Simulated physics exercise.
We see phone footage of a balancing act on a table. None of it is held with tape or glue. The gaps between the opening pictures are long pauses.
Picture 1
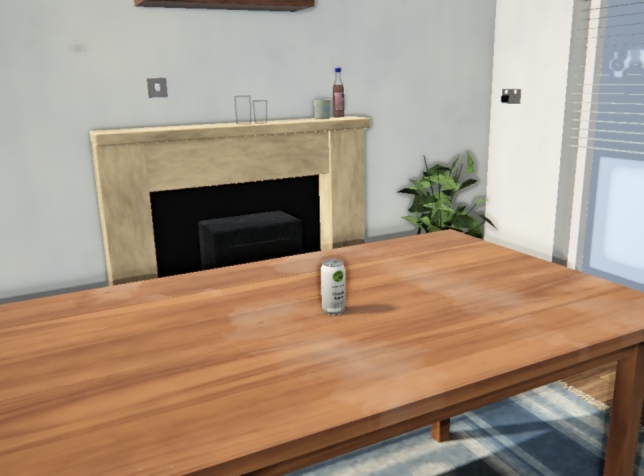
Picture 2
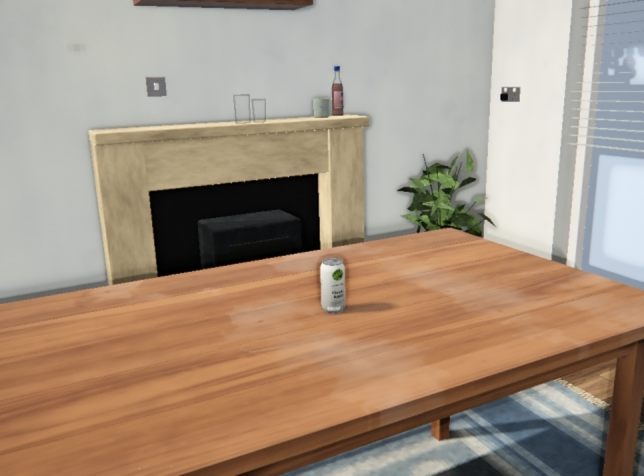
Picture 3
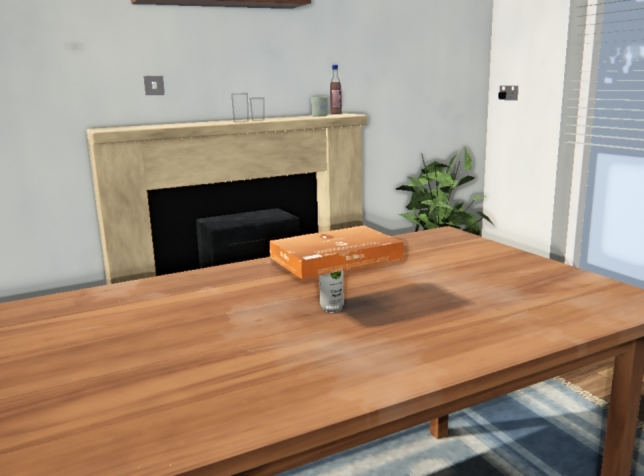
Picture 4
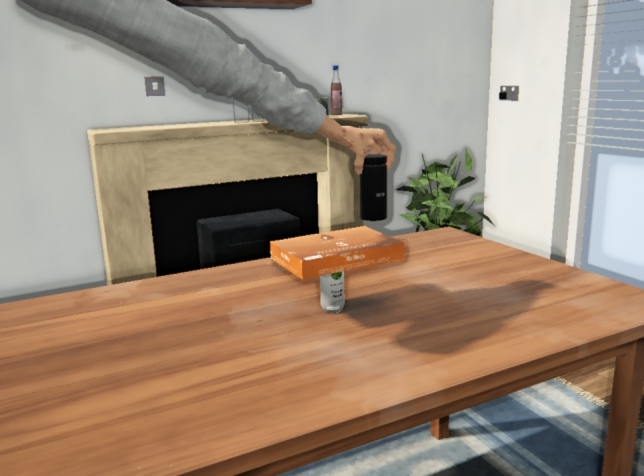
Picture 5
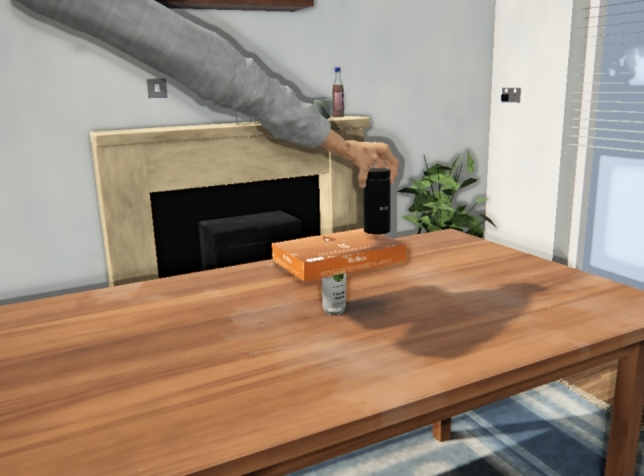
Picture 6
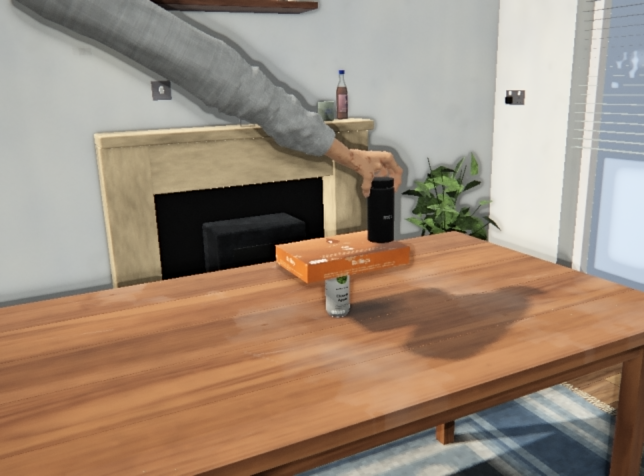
A hand in a grey sleeve lowered a black jar onto the right end of an orange packet, which had appeared flat on top of a small can standing on a wooden table.
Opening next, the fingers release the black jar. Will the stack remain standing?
I expect the stack to come down, at least in part.
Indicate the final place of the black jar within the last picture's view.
About (416, 283).
Then, 0.30 s past the last view, black jar now fallen; orange packet rocked 35° from its first pose.
Then, 0.50 s past the last view, orange packet on its side.
Then, 0.90 s past the last view, orange packet now fallen.
Finally, fallen, orange packet and black jar; white can still in place. Final places as the last picture's camera would see them, black jar near (416, 283). The stack comes apart.
